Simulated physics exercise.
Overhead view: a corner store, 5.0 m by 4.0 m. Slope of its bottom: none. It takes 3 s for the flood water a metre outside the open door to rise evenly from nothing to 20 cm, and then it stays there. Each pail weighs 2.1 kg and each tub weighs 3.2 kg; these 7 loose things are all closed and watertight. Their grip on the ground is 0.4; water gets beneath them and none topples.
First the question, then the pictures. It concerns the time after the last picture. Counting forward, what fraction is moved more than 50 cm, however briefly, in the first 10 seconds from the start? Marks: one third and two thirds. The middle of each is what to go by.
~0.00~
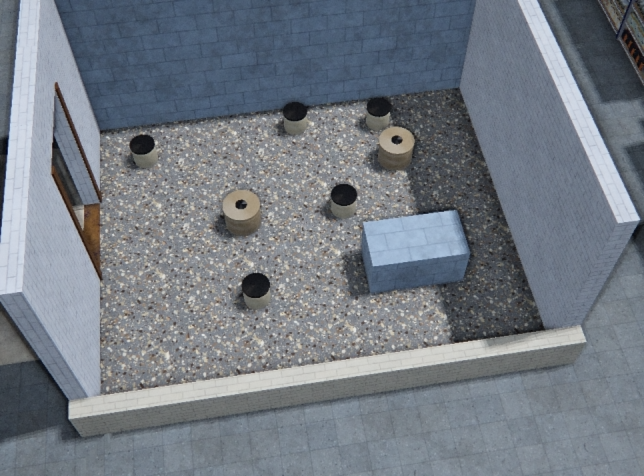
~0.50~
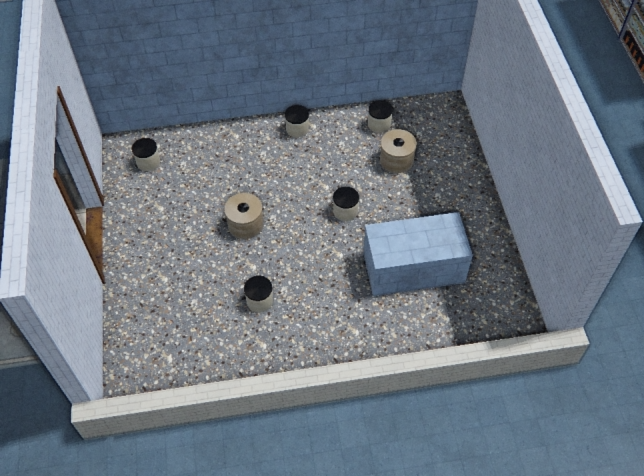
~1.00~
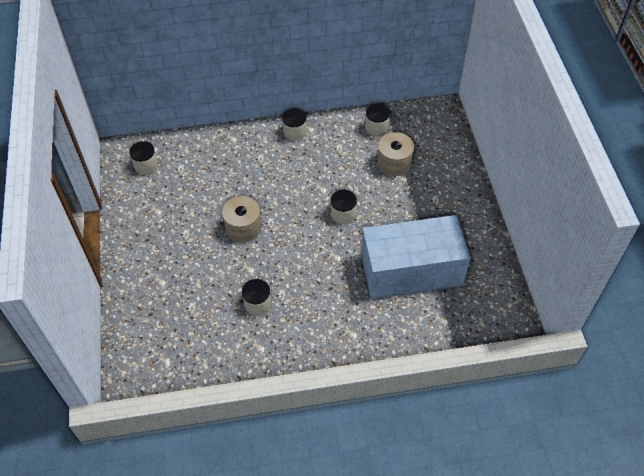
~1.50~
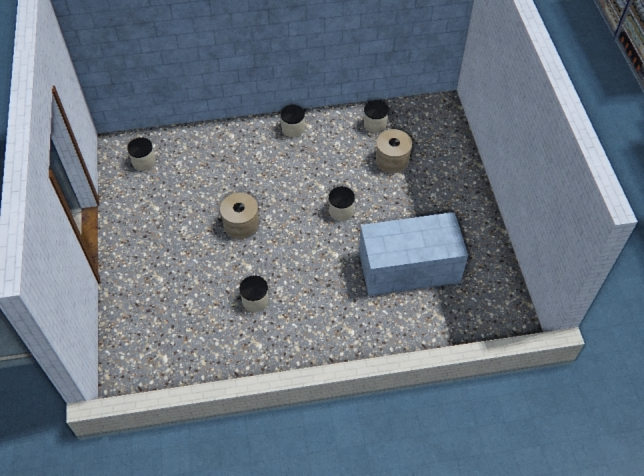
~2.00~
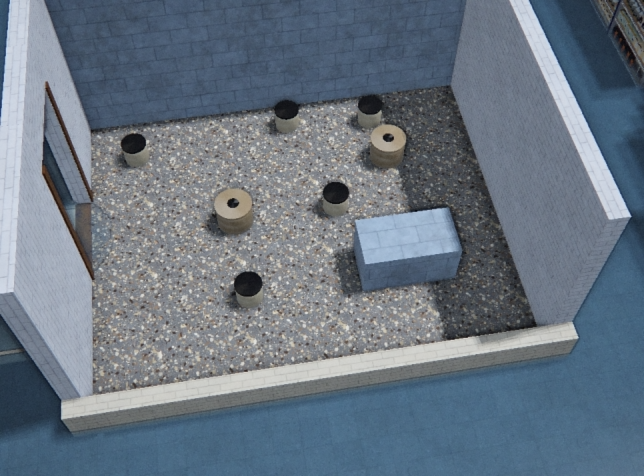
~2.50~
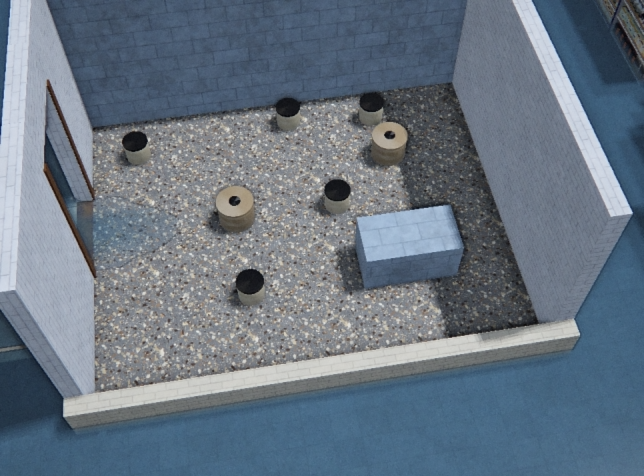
Displaced share: High, at least two thirds.
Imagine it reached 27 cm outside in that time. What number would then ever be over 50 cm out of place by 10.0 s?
With that change, 6 of them.
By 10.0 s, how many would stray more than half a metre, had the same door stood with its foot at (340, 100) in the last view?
Count: 5.
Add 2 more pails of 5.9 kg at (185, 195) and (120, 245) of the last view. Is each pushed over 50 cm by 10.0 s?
In turn: Beyond the mark, beyond the mark.
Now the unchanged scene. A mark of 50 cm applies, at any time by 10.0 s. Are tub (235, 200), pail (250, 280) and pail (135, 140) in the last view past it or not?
Taking them in turn, the first is beyond the limit, the second beyond the limit and the third within the limit.
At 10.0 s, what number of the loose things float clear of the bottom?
At that time, 6.
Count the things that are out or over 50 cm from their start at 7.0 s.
The number I get is 6.
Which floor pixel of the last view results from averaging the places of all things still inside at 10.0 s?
I'd say about (412, 194) in the last view.
After 3.5 s 0 of 7 are over 50 cm from their spots; 0 afloat.
After 4.5 s 1 of 7 are over 50 cm from their spots; 0 afloat.
After 7.0 s 6 of 7 are over 50 cm from their spots; 6 afloat.
After 10.0 s 6 of 7 are over 50 cm from their spots, and 6 have been at some point; 6 afloat.
